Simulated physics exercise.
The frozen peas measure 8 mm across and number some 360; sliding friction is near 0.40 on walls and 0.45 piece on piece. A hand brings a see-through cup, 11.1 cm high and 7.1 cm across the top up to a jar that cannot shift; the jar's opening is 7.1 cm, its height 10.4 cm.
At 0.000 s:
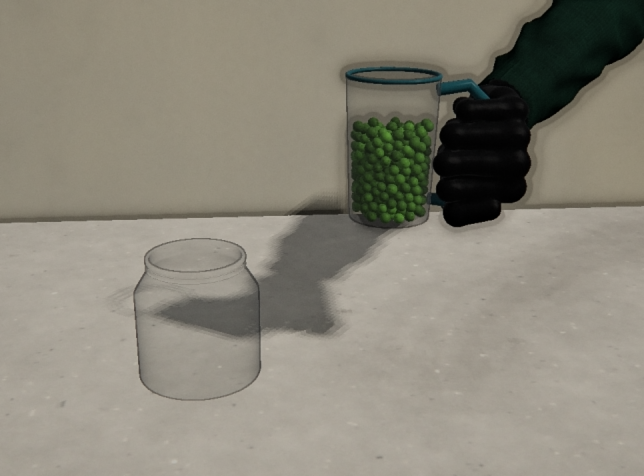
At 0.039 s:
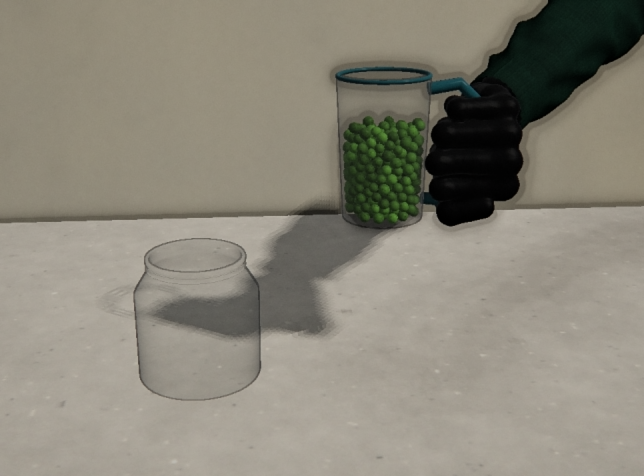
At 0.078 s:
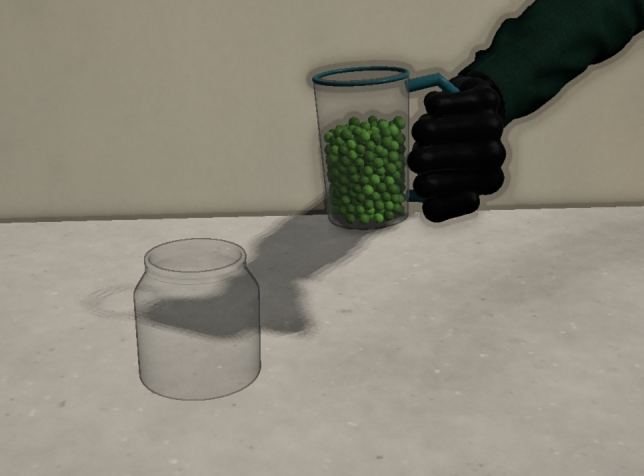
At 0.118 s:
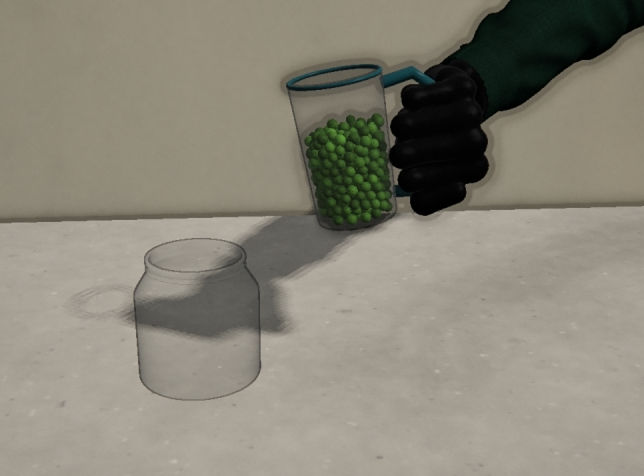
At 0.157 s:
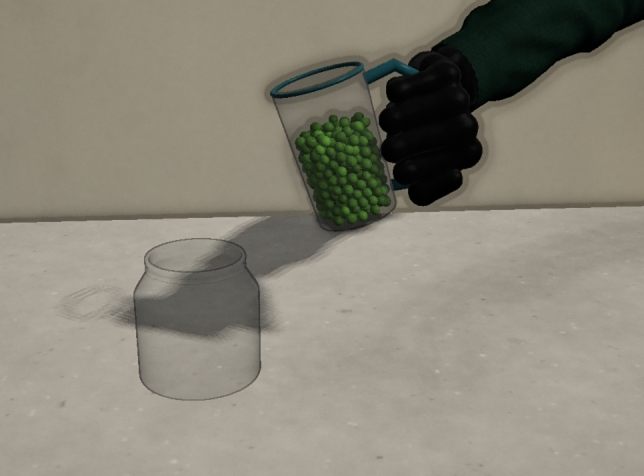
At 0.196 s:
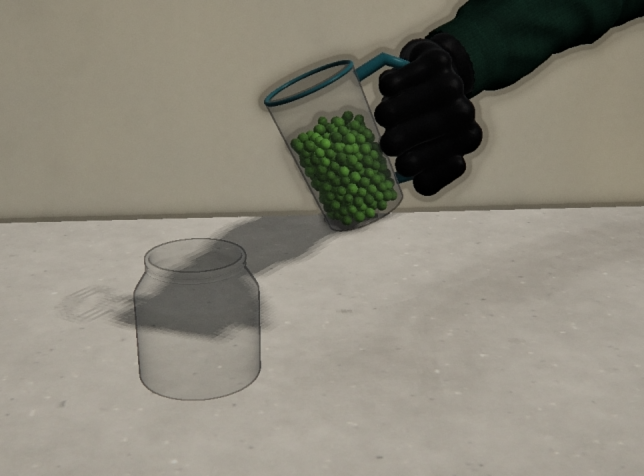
On a pale surface, a gloved hand moves a cup of green balls left, tilting it.
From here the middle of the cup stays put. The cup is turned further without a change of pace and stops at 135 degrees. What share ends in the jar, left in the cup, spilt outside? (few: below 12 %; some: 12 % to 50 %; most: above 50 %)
Jar hardly any, still above hardly any, spilt the bulk.
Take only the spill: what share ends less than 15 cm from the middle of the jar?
Some 70 per cent.
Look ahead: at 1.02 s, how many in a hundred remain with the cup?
Roughly 0 per cent.
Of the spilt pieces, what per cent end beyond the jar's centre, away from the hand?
Some 10 per cent.
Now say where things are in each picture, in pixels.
The first frame shows cup at (391, 147), tilt 0 degrees, lip at (348, 76), moved 0.0 cm; middle of the pieces at (394, 167); jar at (198, 314).
The second frame shows cup at (383, 147), tilt 1 degrees, lip at (338, 77), moved 0.6 cm; middle of the pieces at (387, 167).
The third frame shows cup at (365, 148), tilt 5 degrees, lip at (314, 80), moved 2.1 cm; middle of the pieces at (370, 167).
The fourth frame shows cup at (346, 148), tilt 10 degrees, lip at (288, 86), moved 3.5 cm; middle of the pieces at (353, 167).
The fifth frame shows cup at (338, 148), tilt 18 degrees, lip at (272, 94), moved 4.2 cm; middle of the pieces at (347, 166).
The sixth frame shows cup at (338, 148), tilt 25 degrees, lip at (266, 103), moved 4.2 cm; middle of the pieces at (349, 165); jar at (198, 314). Its pace works out near 180 degrees a second.
After 0.50 s, tilt 79 degrees; the cup holds 100 %, the jar 0 %.
After 0.70 s, tilt 115 degrees; the cup holds 90 %, the jar 0 %.
After 1.02 s, tilt 135 degrees; the cup holds 0 %, the jar 0 %.
At rest (1.9 s), jar 0 %, still above 0 %, spilt 100 %.
